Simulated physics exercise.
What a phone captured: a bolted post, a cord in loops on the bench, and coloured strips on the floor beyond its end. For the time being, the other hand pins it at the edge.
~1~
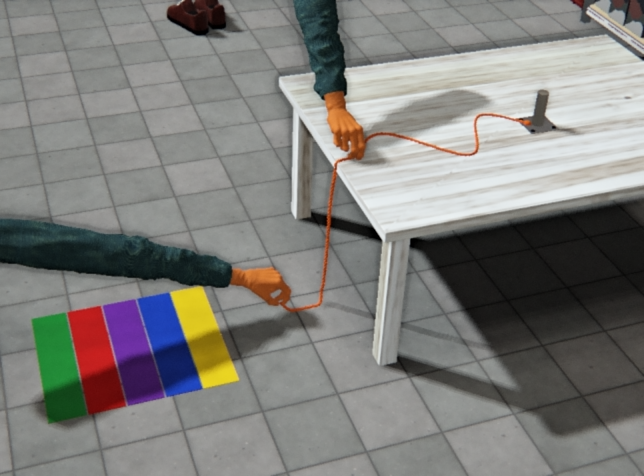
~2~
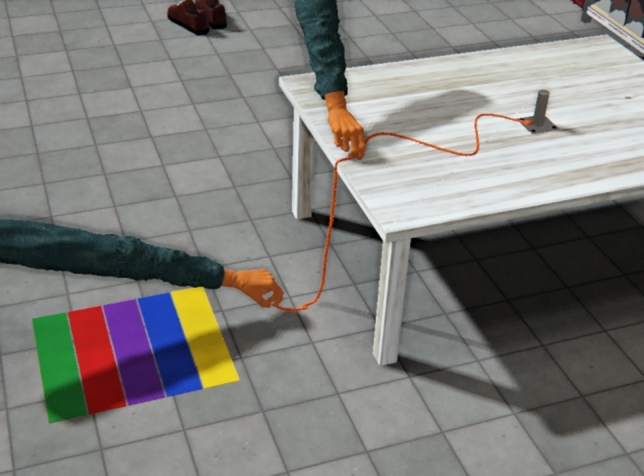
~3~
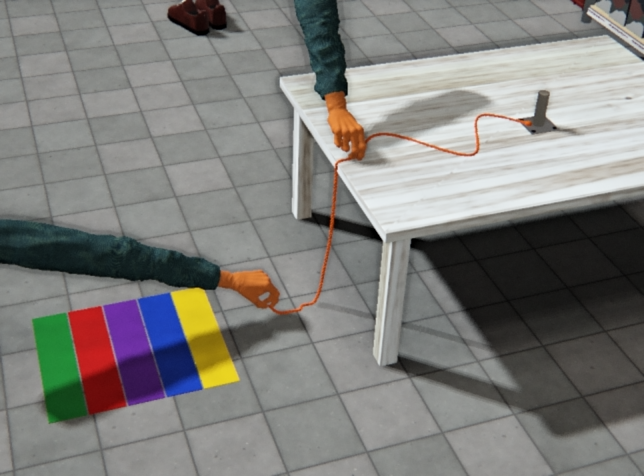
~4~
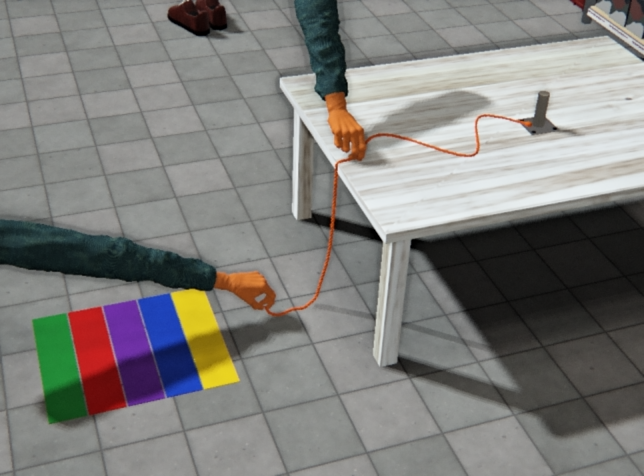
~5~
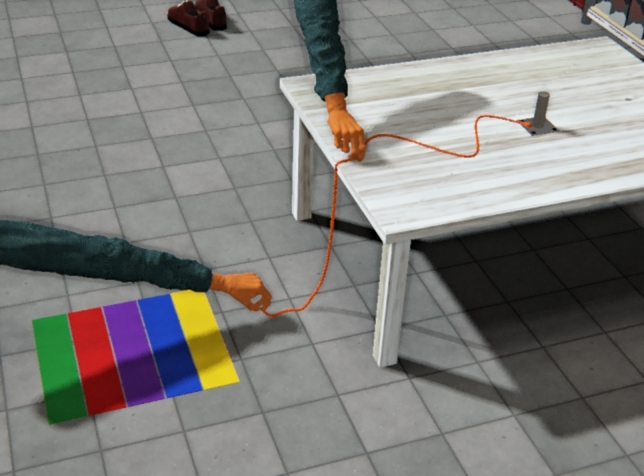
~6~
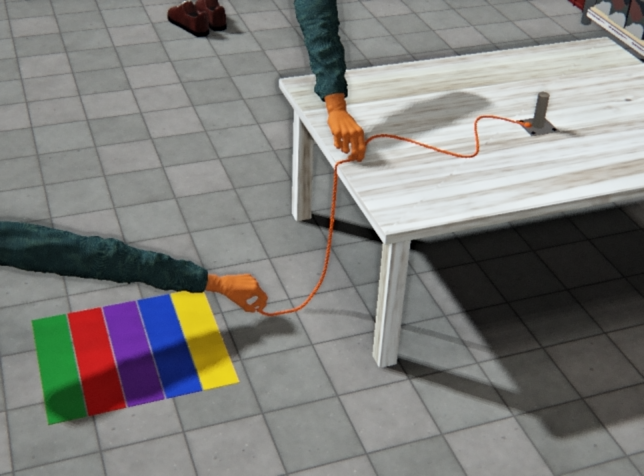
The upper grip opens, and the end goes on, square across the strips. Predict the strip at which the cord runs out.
I would say the green strip.
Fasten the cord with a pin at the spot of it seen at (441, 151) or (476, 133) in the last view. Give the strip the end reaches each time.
That would give purple the first time and red the second.
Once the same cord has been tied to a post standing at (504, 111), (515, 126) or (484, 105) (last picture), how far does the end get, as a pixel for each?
Taking the tries in turn, you get (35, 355), (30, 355) and (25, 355).
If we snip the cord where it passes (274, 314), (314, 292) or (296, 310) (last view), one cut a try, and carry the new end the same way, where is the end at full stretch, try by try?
In order, it ends up near (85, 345), (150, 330) and (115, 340).
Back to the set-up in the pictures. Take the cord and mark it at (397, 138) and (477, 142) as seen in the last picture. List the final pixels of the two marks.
(337, 166) for the first, (440, 144) for the second.
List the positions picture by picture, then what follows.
The first picture shows end (281, 303); yellow (215, 366); blue (179, 374); purple (141, 382); red (103, 390); green (64, 399).
The second picture shows end (273, 304); cord through (492, 115) (477, 149) (406, 138) (354, 157) (331, 223) (321, 288).
The third picture shows end (269, 306).
The fourth picture shows end (265, 307); cord through (493, 116) (478, 150) (406, 139) (354, 158) (333, 224) (318, 289).
The fifth picture shows end (261, 308).
The sixth picture shows end (257, 309); cord through (492, 117) (477, 151) (406, 140) (354, 159) (331, 225) (315, 291).
Soon after, end near (116, 338); over purple.
Then, end near (78, 345); over red.
At full stretch, end near (56, 350); over green. It halts on the green strip.
